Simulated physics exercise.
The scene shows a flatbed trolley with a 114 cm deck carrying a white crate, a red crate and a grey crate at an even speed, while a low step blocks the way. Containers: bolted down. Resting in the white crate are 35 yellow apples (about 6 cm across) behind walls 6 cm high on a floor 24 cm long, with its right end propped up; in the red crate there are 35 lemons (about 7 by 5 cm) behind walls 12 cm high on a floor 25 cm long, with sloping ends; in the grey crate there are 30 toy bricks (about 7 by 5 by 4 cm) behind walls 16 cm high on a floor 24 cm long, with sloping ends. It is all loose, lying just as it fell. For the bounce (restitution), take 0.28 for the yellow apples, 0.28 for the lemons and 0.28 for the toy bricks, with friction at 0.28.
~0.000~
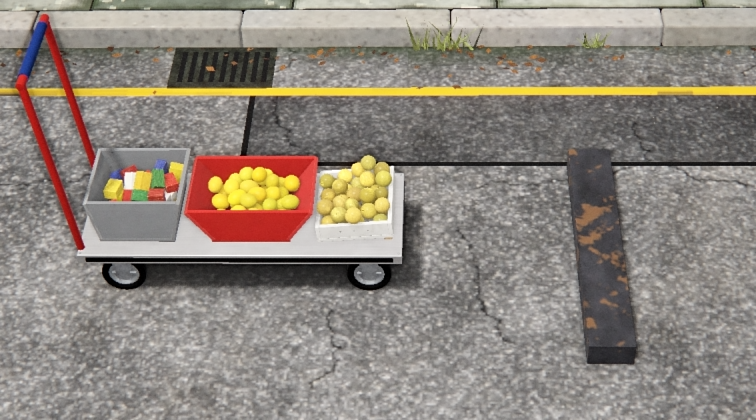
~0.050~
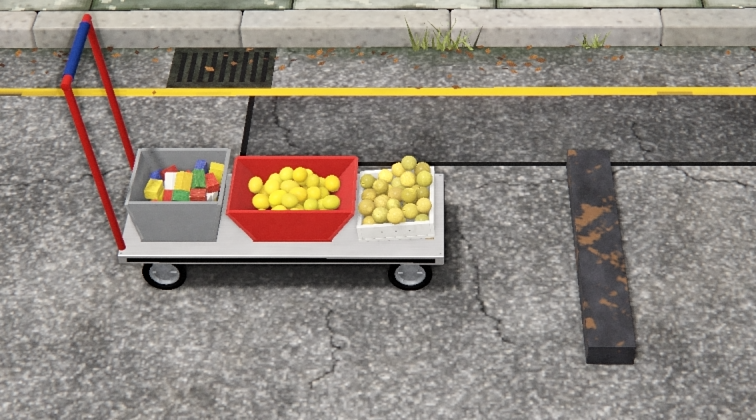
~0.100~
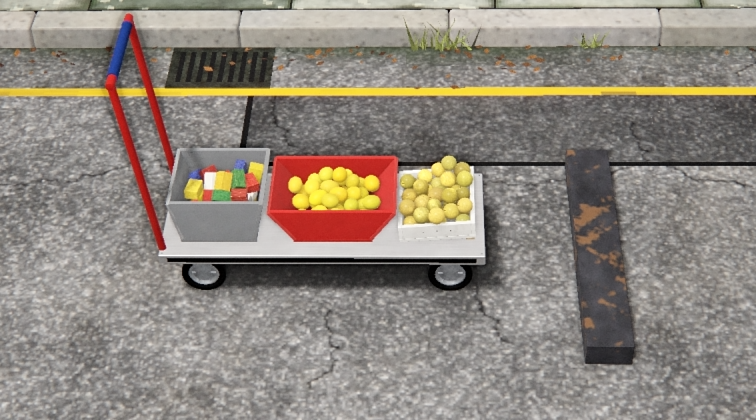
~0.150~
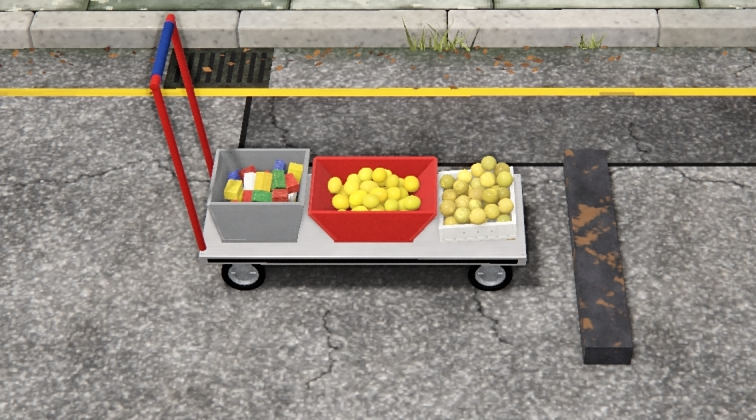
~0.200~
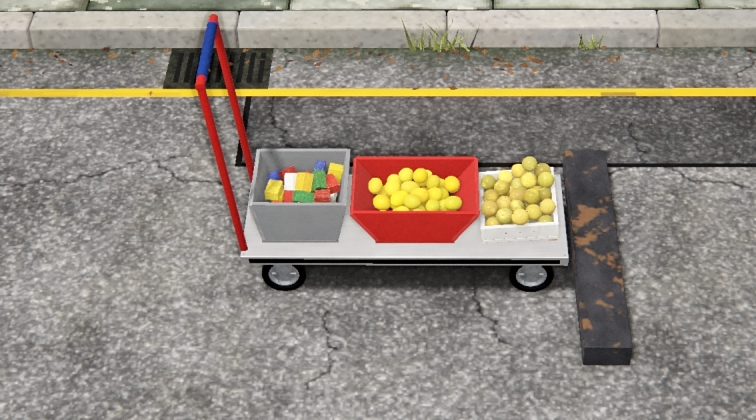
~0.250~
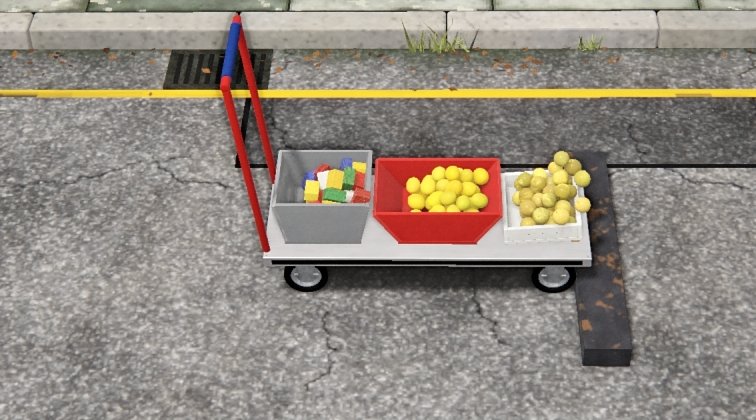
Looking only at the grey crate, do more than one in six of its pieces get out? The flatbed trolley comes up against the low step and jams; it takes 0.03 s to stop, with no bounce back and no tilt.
No.
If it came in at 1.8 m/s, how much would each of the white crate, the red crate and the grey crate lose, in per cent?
In that case the white crate sheds 40 per cent of its load, the red crate 0 per cent, and the grey crate 0 per cent.
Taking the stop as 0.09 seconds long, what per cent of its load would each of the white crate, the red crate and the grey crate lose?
White crate 50 %, red crate 20 %, grey crate 0 %.
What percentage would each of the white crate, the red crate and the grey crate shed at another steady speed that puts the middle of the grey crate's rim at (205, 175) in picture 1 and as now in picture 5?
Under that change it'd be white crate at 40, red crate at 10 and grey crate at 0 percent.
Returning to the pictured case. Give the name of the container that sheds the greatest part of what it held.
White crate.
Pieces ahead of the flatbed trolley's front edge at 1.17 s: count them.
I count about 20 pieces out front at that moment.
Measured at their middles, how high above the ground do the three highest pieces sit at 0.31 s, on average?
Close to 44 cm up.
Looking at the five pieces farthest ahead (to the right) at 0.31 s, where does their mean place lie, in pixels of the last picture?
About (608, 190).
After 0.31 s, 10 of 35 out of the white crate, 0 of 35 out of the red crate and 0 of 30 out of the grey crate.
After 0.43 s, 17 of 35 out of the white crate, 4 of 35 out of the red crate and 0 of 30 out of the grey crate.
After 0.66 s, 18 of 35 out of the white crate, 8 of 35 out of the red crate and 0 of 30 out of the grey crate.
Outcome (at 1.17 s), 18 of 35 out of the white crate, 8 of 35 out of the red crate and 0 of 30 out of the grey crate. Asked share, 0 of 30, 0 per cent.
